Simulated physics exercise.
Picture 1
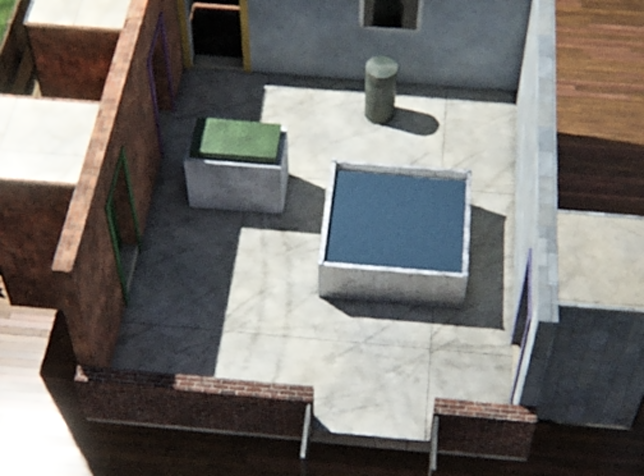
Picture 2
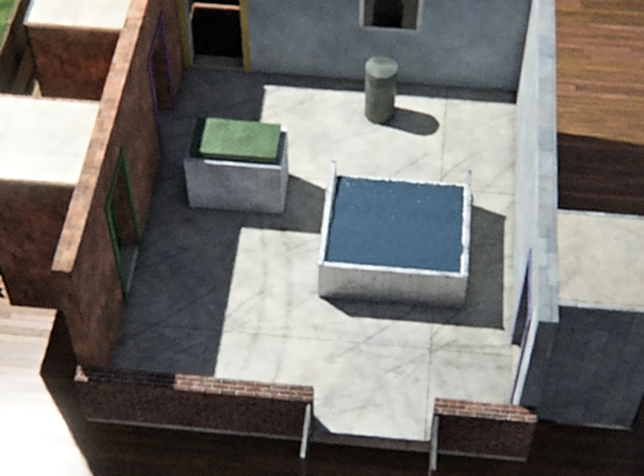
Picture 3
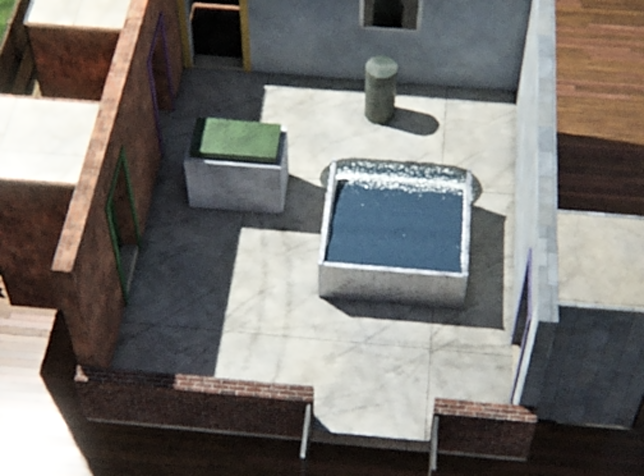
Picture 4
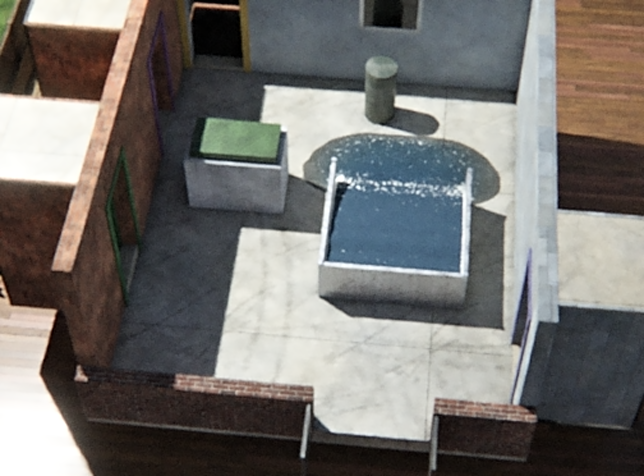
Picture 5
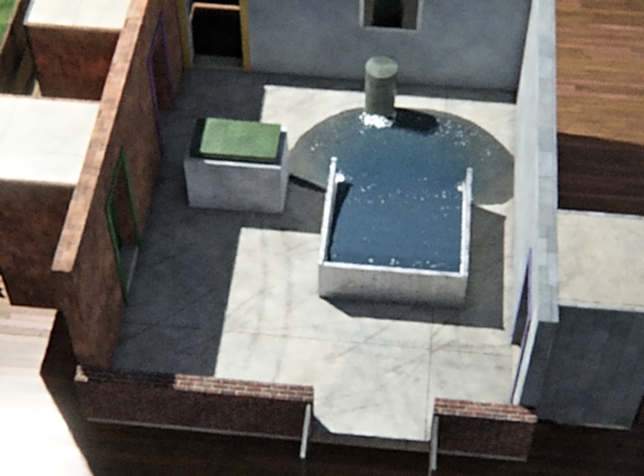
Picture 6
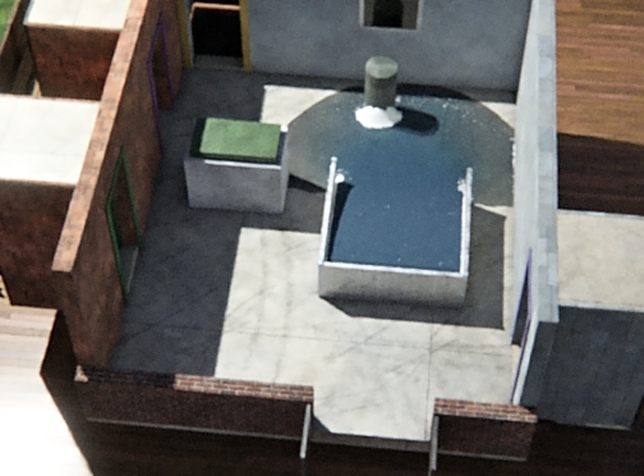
Dark blue water pours out over the far side of a pale, square tank in a walled courtyard, seen from high above by a camera that stays still. A green-topped grey block stands to the left, a grey-green cylinder behind, and brick and grey walls surround the pale floor. The water fans out across the floor in a widening, glinting arc, reaches the cylinder, foams white at its base and spreads around it.
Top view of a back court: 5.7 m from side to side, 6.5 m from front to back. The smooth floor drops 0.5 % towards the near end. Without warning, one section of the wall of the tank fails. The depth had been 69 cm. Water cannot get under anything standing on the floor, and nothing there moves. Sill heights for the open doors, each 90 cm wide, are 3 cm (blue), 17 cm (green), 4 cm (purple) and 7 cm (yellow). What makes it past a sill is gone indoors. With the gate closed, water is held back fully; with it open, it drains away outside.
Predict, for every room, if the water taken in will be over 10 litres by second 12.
Blue door: Beyond the allowance; green door: Within the allowance; purple door: Beyond the allowance; yellow door: Beyond the allowance.
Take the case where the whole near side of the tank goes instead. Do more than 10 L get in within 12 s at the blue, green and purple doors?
For blue, too much; for green, too little; for purple, too little.
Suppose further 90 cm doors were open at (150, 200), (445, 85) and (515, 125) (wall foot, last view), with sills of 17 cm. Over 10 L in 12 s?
In sequence the answers are less than that, more than that and more than that.
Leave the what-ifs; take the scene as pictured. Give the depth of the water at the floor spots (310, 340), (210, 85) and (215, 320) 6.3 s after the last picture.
Around 2 cm, 12 cm and 2 cm.
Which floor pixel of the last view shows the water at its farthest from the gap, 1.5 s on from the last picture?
Somewhere near pixel (184, 67).
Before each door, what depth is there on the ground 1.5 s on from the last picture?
In centimetres - blue: 0, green: 0, purple: 0, yellow: 12.
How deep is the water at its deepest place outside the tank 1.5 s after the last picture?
It tops out at some 47 cm.
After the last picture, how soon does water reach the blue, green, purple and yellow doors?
Door times: Blue 3.2 s / green 3.0 s / purple 1.8 s / yellow 0.9 s.
Then, 0.7 s after the last picture water covers 30 % of the floor and is deepest (44 cm) near (503, 90); blue door not reached, green door not reached, purple door not reached, yellow door not reached.
Then, 1.5 s after the last picture water covers 35 % of the floor and is deepest (47 cm) near (503, 90); blue door not reached, green door not reached, purple door not reached, yellow door 12 cm at the sill, 0 L in.
Then, 2.8 s after the last picture water covers 45 % of the floor and is deepest (27 cm) near (177, 97); blue door not reached, green door not reached, purple door 14 cm at the sill, 20 L in, yellow door 18 cm at the sill, 39 L in.
Then, 6.3 s after the last picture water covers 90 % of the floor and is deepest (14 cm) near (508, 432); blue door 5 cm at the sill, 13 L in, green door 4 cm at the sill, 0 L in, purple door 12 cm at the sill, 202 L in, yellow door 12 cm at the sill, 153 L in.
Then, 11.3 s after the last picture water covers 100 % of the floor and is deepest (10 cm) near (508, 432); blue door 6 cm at the sill, 32 L in, green door 3 cm at the sill, 0 L in, purple door 8 cm at the sill, 265 L in, yellow door 7 cm at the sill, 178 L in.
